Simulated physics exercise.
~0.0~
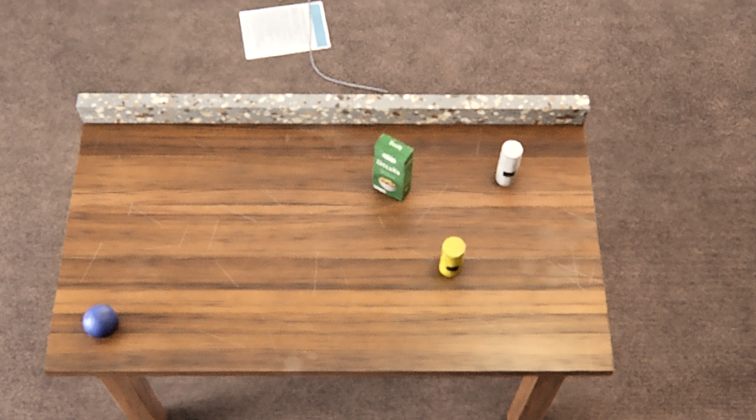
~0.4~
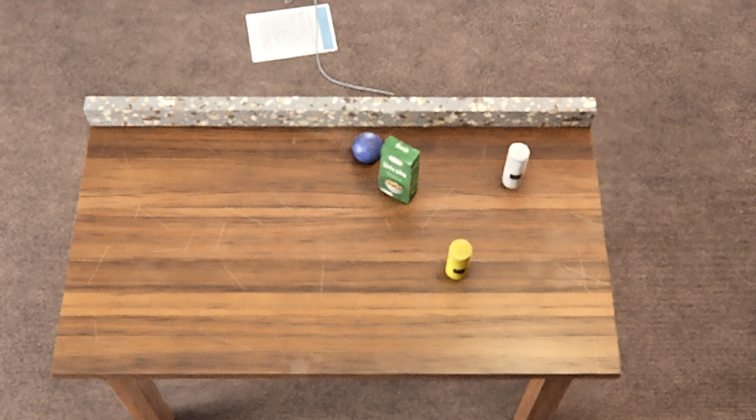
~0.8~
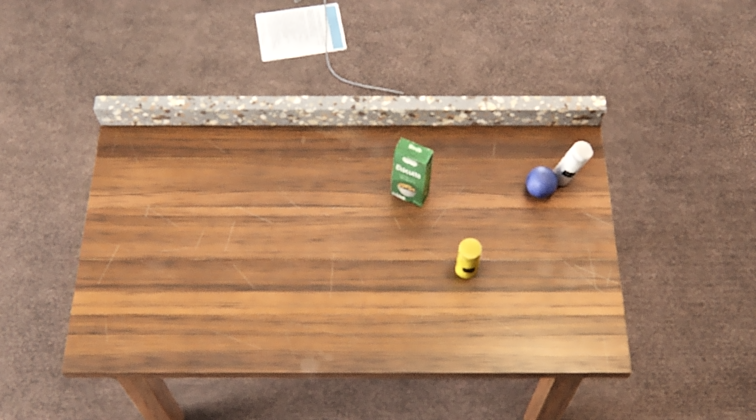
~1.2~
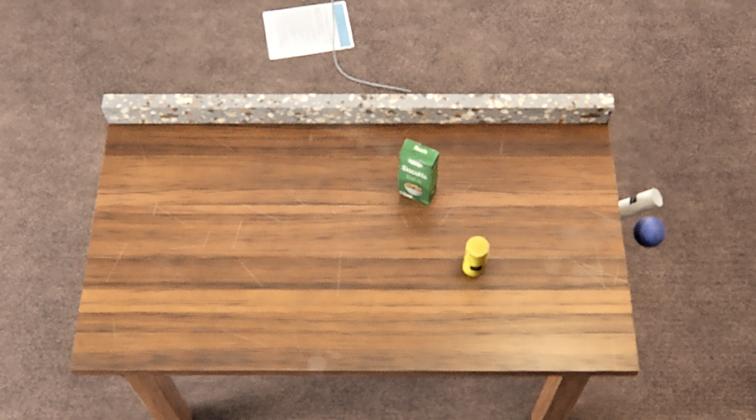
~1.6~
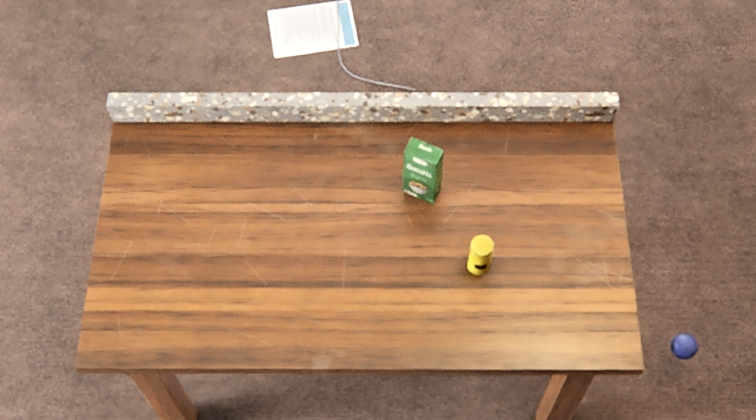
A wooden table with a speckled stone-like strip along its far edge stands on brown carpet, seen from above at an angle. A blue ball sits near the left front corner, a green packet and a white shaker stand toward the back, and a yellow shaker stands right of centre. The ball moves across to the back strip, beside the packet, then travels right to the white shaker, which leans over. Both go off the right edge, the shaker tipping over. Finally the ball is beyond the table's right side, the white shaker is out of sight, and the packet and yellow shaker remain standing.
